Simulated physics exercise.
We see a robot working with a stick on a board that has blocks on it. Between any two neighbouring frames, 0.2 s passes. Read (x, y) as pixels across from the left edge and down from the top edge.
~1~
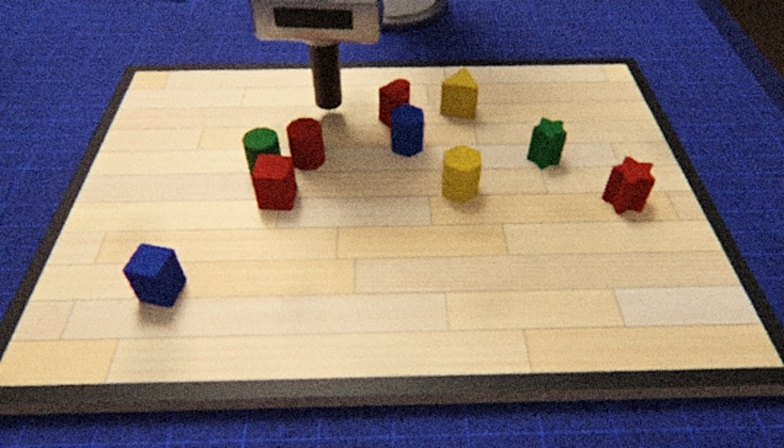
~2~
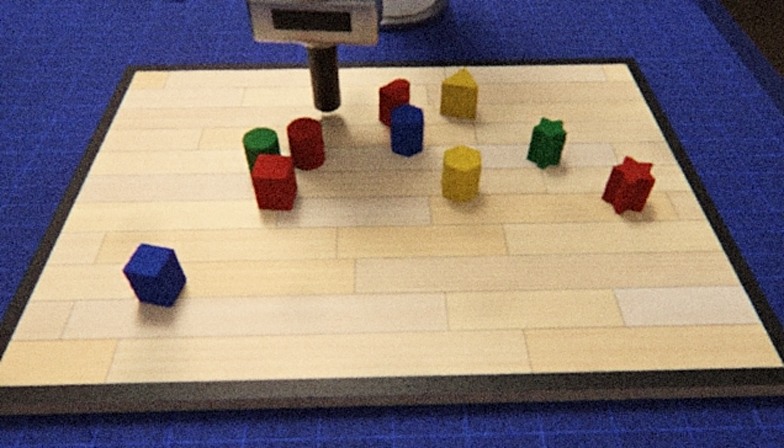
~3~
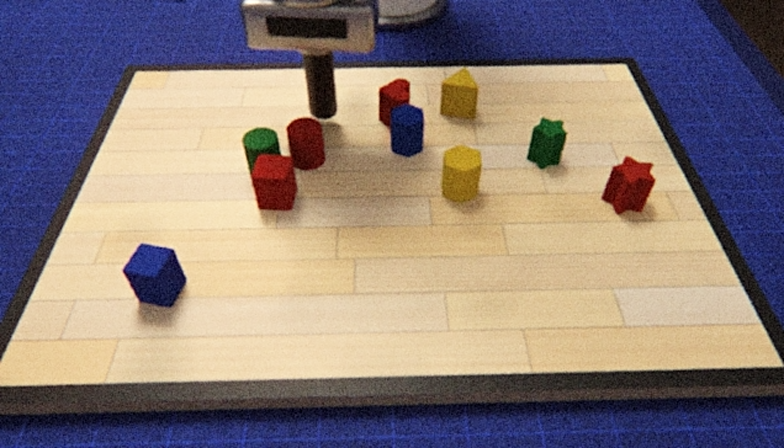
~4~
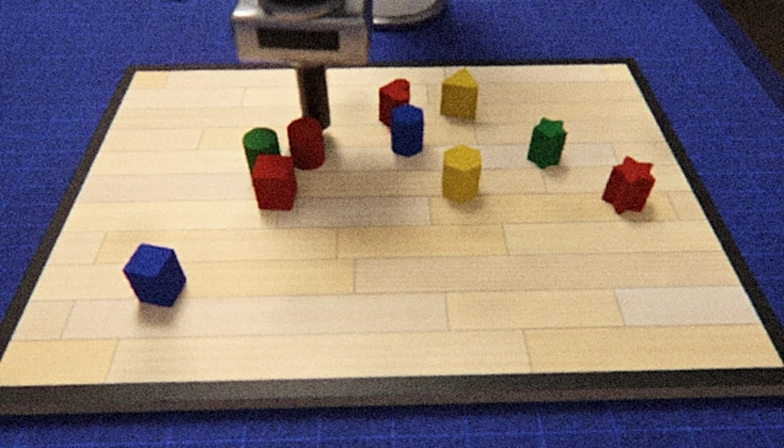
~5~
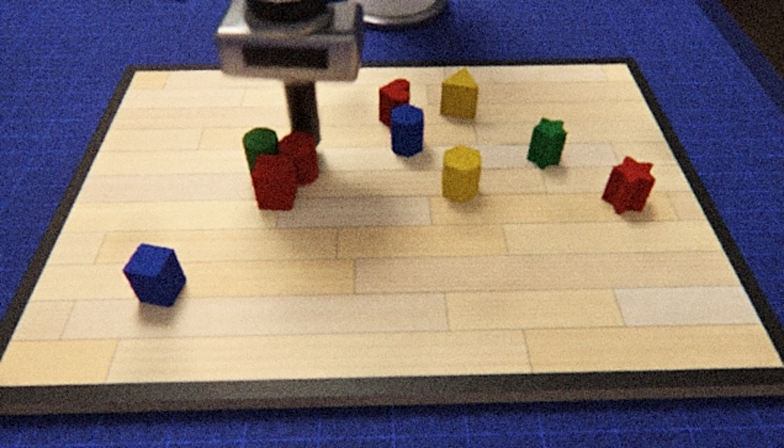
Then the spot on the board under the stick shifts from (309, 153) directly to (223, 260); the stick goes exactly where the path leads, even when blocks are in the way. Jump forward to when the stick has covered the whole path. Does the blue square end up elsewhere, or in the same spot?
Same place.
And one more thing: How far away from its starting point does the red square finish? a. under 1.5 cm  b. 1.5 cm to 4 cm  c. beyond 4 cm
The one that fits is c, beyond 4 cm.
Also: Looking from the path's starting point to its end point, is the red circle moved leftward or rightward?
The answer is left.
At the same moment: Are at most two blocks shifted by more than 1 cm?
It seems not.
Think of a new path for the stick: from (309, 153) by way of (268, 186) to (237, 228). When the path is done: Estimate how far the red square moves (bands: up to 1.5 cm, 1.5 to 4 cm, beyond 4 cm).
Range: Over 4 cm.
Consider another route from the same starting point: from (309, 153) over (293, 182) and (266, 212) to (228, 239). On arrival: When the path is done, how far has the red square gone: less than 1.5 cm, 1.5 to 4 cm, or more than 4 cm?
Displaced more than 4 cm.
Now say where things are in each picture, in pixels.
Stick tip at (329, 102); block tops, blue square at (148, 259); green circle at (260, 137); red square at (272, 166); red circle at (304, 127), in the first frame.
Stick at (328, 105); blocks unchanged, in the second frame.
Stick at (324, 111); blocks unchanged, in the third frame.
Stick at (317, 123); blocks unchanged, in the fourth frame.
Stick at (307, 141); blue square at (148, 259); green circle at (260, 137); red square at (272, 166); red circle at (297, 142), in the fifth frame.
What follows on the original path. One third of the way, stick at (280, 172); green circle at (246, 144); red square at (259, 187), turned 55° clockwise; red circle at (293, 172).
Two thirds of the way, stick at (250, 208); green circle at (246, 144); red square at (238, 220), turned 50° clockwise; red circle at (295, 177).
At the end, stick at (218, 248); blue square in place; green circle at (246, 144); red square at (224, 260); red circle at (295, 177).
